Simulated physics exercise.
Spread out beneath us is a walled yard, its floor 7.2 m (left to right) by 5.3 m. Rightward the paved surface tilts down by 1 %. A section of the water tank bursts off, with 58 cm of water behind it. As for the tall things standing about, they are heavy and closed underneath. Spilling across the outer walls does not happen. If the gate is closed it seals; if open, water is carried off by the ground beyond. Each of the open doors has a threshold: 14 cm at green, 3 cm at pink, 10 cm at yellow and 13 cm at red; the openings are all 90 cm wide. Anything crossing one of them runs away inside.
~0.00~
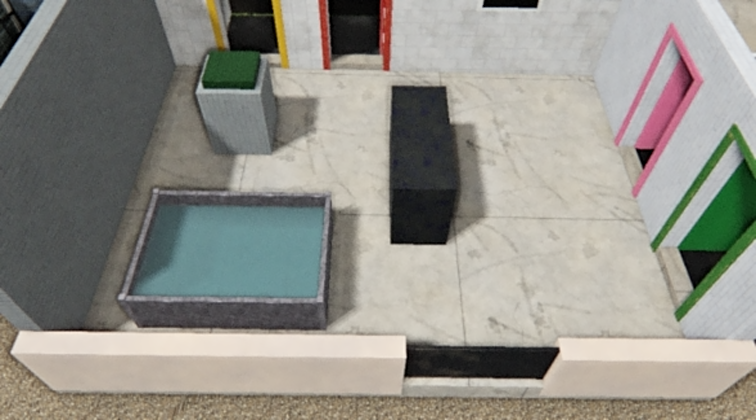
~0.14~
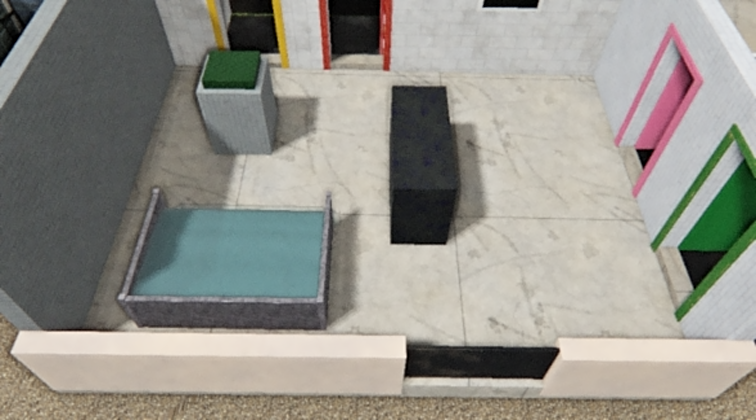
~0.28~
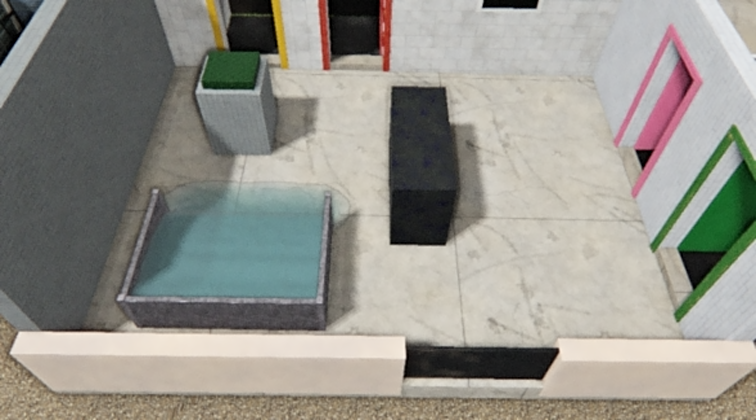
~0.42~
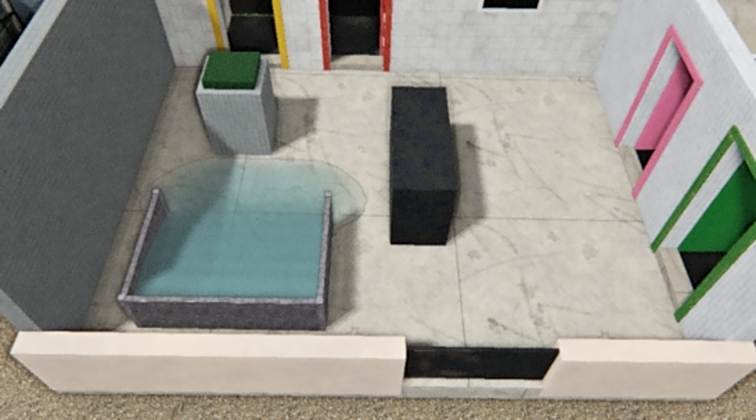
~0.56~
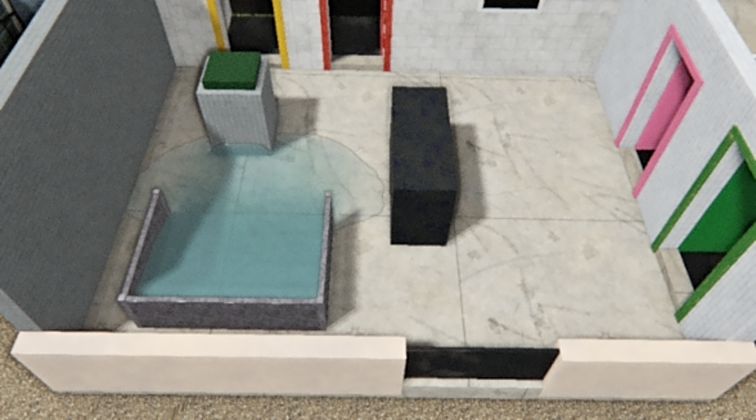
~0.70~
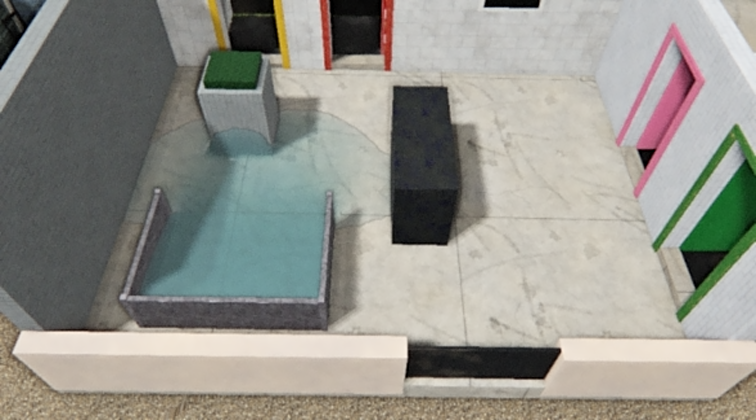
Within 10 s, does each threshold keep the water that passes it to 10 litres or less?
As I see it, green door: Below the cap; pink door: Above the cap; yellow door: Above the cap; red door: Above the cap.
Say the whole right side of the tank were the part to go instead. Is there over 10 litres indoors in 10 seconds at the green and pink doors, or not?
Here's how it goes: Green exceeds it, pink exceeds it.
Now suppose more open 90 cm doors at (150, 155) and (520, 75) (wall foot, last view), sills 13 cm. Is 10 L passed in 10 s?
Well, the first is beyond the mark and the second is shy of the mark.
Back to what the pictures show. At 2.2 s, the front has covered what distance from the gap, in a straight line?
It's close to 5.0 metres.
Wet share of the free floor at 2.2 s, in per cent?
Roughly 35 percent.
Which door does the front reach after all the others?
Green.
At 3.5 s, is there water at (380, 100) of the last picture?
Soaked.
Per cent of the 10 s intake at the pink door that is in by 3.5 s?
I'd say close to 0 percent.
After 1.4 s water covers 30 % of the floor and is deepest (37 cm) near (255, 164); green door not reached, pink door not reached, yellow door not reached, red door 9 cm at the sill, 0 L in.
After 2.2 s water covers 35 % of the floor and is deepest (28 cm) near (178, 68); green door not reached, pink door not reached, yellow door 11 cm at the sill, 0 L in, red door 22 cm at the sill, 32 L in.
After 3.5 s water covers 55 % of the floor and is deepest (24 cm) near (588, 78); green door not reached, pink door not reached, yellow door 13 cm at the sill, 18 L in, red door 14 cm at the sill, 57 L in.
After 6.0 s water covers 80 % of the floor and is deepest (16 cm) near (596, 99); green door 3 cm at the sill, 0 L in, pink door 6 cm at the sill, 11 L in, yellow door 6 cm at the sill, 23 L in, red door 7 cm at the sill, 61 L in.
After 10.0 s water covers 95 % of the floor and is deepest (14 cm) near (683, 354); green door 10 cm at the sill, 0 L in, pink door 7 cm at the sill, 43 L in, yellow door 4 cm at the sill, 23 L in, red door 4 cm at the sill, 61 L in.
